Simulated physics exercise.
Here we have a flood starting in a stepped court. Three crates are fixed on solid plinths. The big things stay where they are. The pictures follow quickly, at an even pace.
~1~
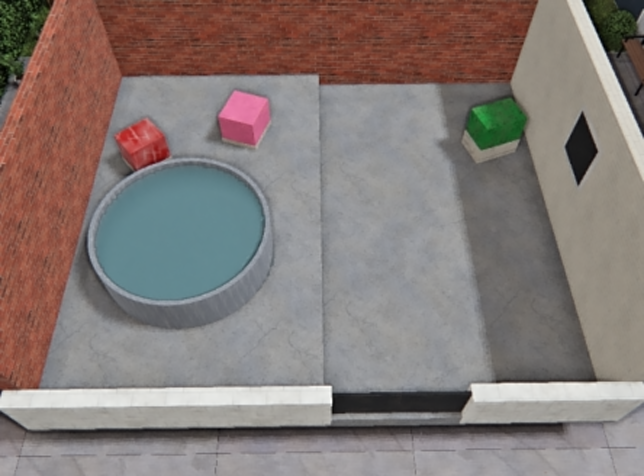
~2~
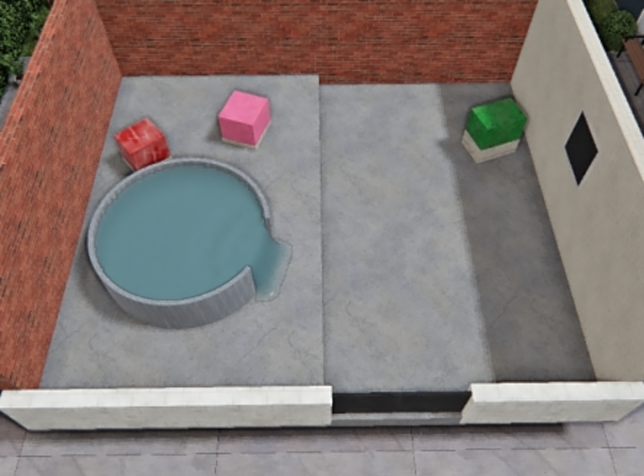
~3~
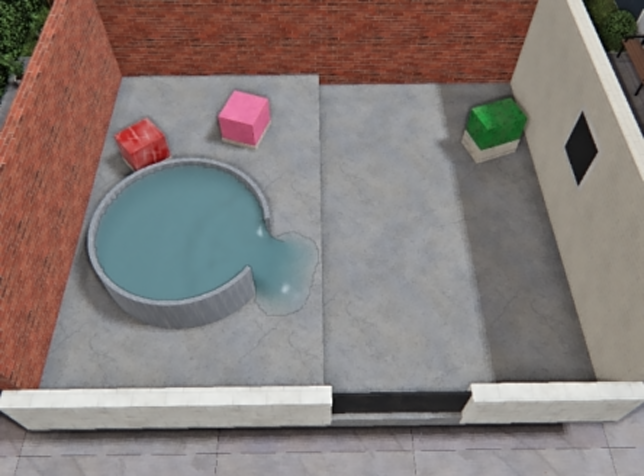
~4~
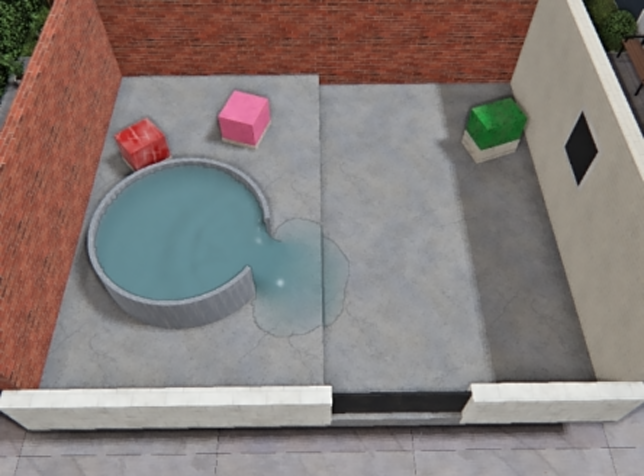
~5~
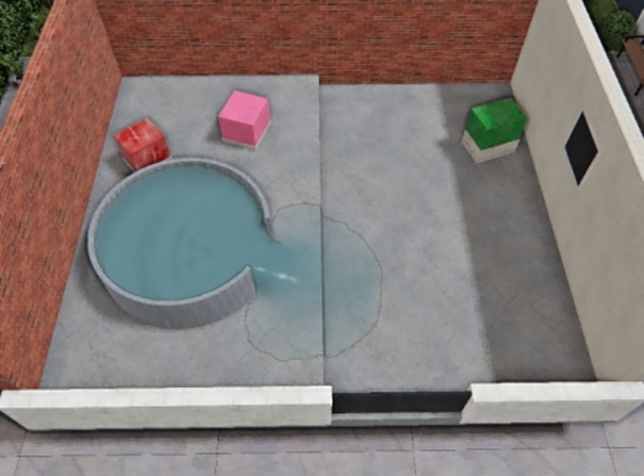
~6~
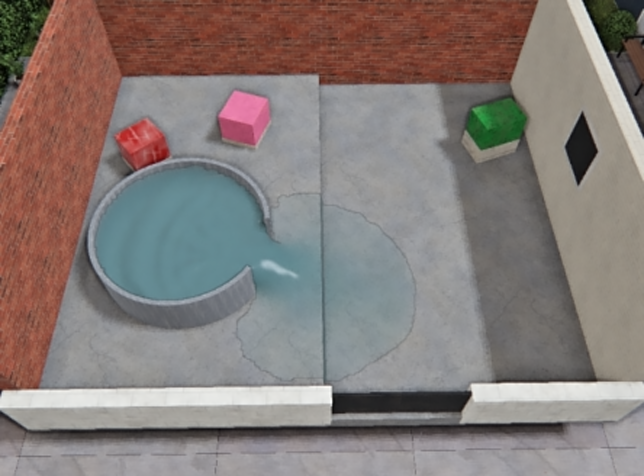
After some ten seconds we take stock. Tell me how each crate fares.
In the end: The green crate escapes dry; the pink crate escapes dry; the red crate escapes dry.
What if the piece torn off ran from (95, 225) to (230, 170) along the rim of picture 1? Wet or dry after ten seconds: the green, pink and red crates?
Green crate remains dry, pink crate is topped, red crate is soaked.
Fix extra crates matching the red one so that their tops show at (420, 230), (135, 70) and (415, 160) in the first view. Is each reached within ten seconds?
In turn: Gets wet, remains dry, takes water.
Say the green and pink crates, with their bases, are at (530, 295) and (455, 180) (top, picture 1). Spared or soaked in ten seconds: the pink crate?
Then: Pink takes water.
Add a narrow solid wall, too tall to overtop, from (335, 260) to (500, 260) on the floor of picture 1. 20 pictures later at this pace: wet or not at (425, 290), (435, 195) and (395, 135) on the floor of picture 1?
As listed: Wet, awash, under water.
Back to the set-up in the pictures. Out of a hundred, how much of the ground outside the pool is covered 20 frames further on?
Close to 45 %.
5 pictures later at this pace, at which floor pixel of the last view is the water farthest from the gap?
At about (558, 343).
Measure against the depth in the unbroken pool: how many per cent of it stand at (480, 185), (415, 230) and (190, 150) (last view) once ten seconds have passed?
Roughly 18, 10 and 0 per cent, in turn.
A moment on, water covers 30 % of the floor; the green crate not reached, the pink crate not reached, the red crate not reached.
Next, water covers 40 % of the floor; the green crate not reached, the pink crate not reached, the red crate not reached.
Then, water covers 45 % of the floor; the green crate water round its plinth, the pink crate not reached, the red crate not reached.
Later, water covers 55 % of the floor; the green crate water round its plinth, the pink crate not reached, the red crate not reached.
In the end, water covers 60 % of the floor; the green crate stayed above the water, the pink crate stayed above the water, the red crate stayed above the water.
